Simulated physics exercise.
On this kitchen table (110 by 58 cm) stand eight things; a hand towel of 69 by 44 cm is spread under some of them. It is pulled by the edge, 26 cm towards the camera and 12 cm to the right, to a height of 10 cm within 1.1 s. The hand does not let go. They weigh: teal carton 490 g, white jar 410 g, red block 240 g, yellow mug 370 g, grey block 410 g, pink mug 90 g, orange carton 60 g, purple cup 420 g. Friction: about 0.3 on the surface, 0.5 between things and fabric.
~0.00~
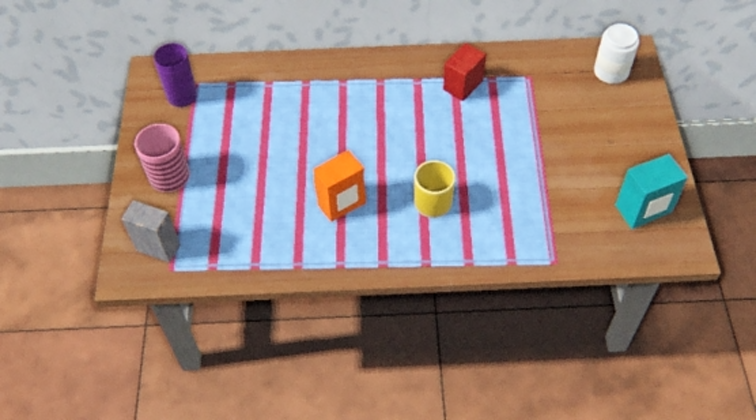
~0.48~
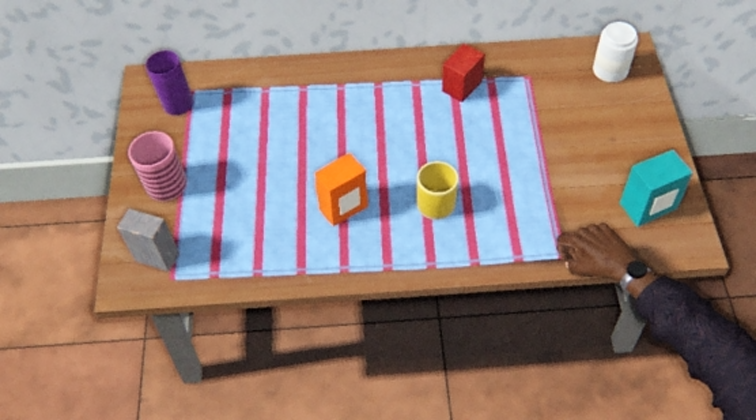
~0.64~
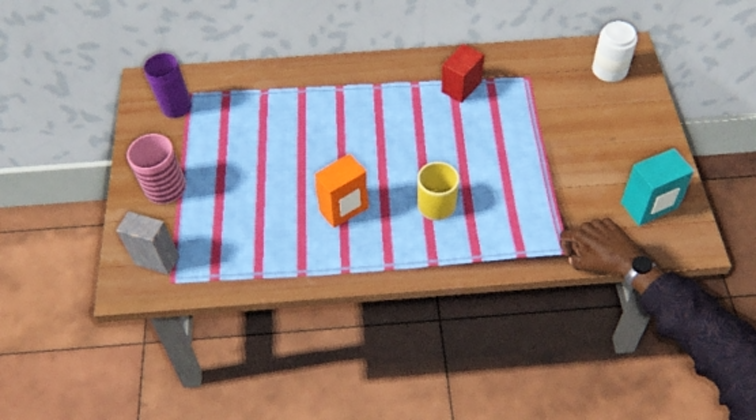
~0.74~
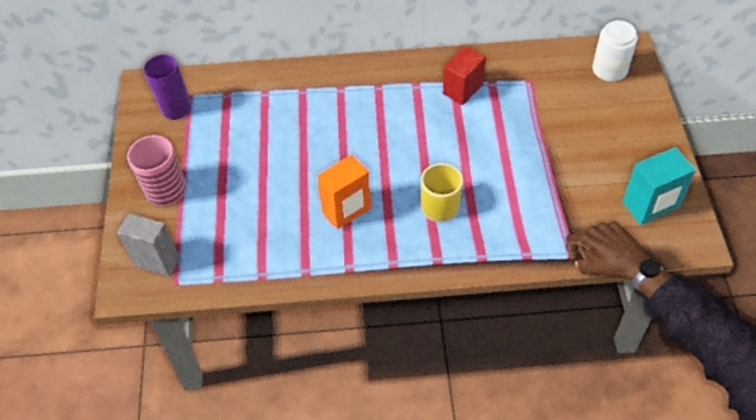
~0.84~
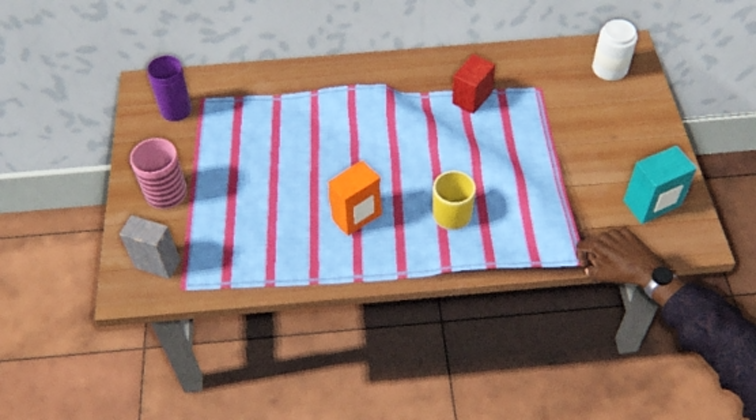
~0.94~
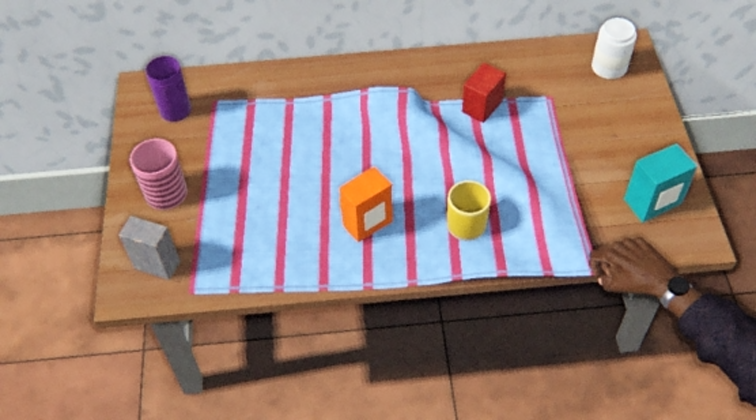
To begin with, eight objects stand on a wooden table, some of them on a striped blue towel. A hand reaches in from the right, grips the towel's near right corner and drags it slightly rightward, rumpling its far edge, while the orange carton, yellow mug and red block shift along with it.
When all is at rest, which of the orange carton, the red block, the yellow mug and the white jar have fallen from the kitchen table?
The orange carton drops off, the red block keeps to the top, the yellow mug drops off, the white jar stays on.
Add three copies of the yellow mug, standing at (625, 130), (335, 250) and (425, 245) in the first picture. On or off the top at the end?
In that order: Stays on, goes over, goes over.
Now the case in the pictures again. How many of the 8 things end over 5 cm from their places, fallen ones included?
I count 3.
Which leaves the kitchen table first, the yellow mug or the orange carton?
The yellow one.
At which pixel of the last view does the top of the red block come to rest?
Near (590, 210).
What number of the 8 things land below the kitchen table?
2 of them.
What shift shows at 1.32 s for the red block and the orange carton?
Red block 25 cm, orange carton 20 cm.
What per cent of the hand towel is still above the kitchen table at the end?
About 15 per cent.
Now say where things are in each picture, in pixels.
In the first frame, shows, orange carton (338, 168); red block (466, 58); yellow mug (435, 177); white jar (622, 35); hand towel corners (169, 271) (531, 78) (558, 264).
In the second frame, shows, grey block (142, 223); pink mug (152, 149); hand towel corners (170, 280) (530, 77); grip (566, 258).
In the third frame, shows, hand towel corners (170, 283) (530, 78); grip (569, 254).
In the fourth frame, shows, red block (465, 61); yellow mug (442, 180); hand towel corners (174, 285) (532, 82); grip (575, 258).
In the fifth frame, shows, red block (475, 70); yellow mug (454, 187); purple cup (164, 68); hand towel corners (181, 290) (201, 99); grip (585, 265).
In the sixth frame, shows, orange carton (365, 185); red block (485, 79); yellow mug (470, 197); white jar (619, 29); hand towel corners (189, 294) (213, 102) (552, 97); grip (598, 274).
By 1.1 s, 85 % of the hand towel is still over the top; red block 16 cm off its start, yellow mug 15 cm off its start, orange carton 12 cm off its start.
By 1.3 s, 75 % of the hand towel is still over the top; yellow mug 24 cm off its start, red block 23 cm off its start, orange carton 19 cm off its start.
By 1.5 s, 35 % of the hand towel is still over the top; yellow mug over the edge, red block 33 cm off its start at (582, 166), orange carton 33 cm off its start at (478, 315).
By 1.7 s, 15 % of the hand towel is still over the top; orange carton over the edge, yellow mug over the edge, red block 40 cm off its start.
By 3.3 s, 15 % of the hand towel is still over the top; orange carton over the edge, yellow mug over the edge, red block 41 cm off its start at (590, 210), white jar 0 cm off its start at (620, 29).
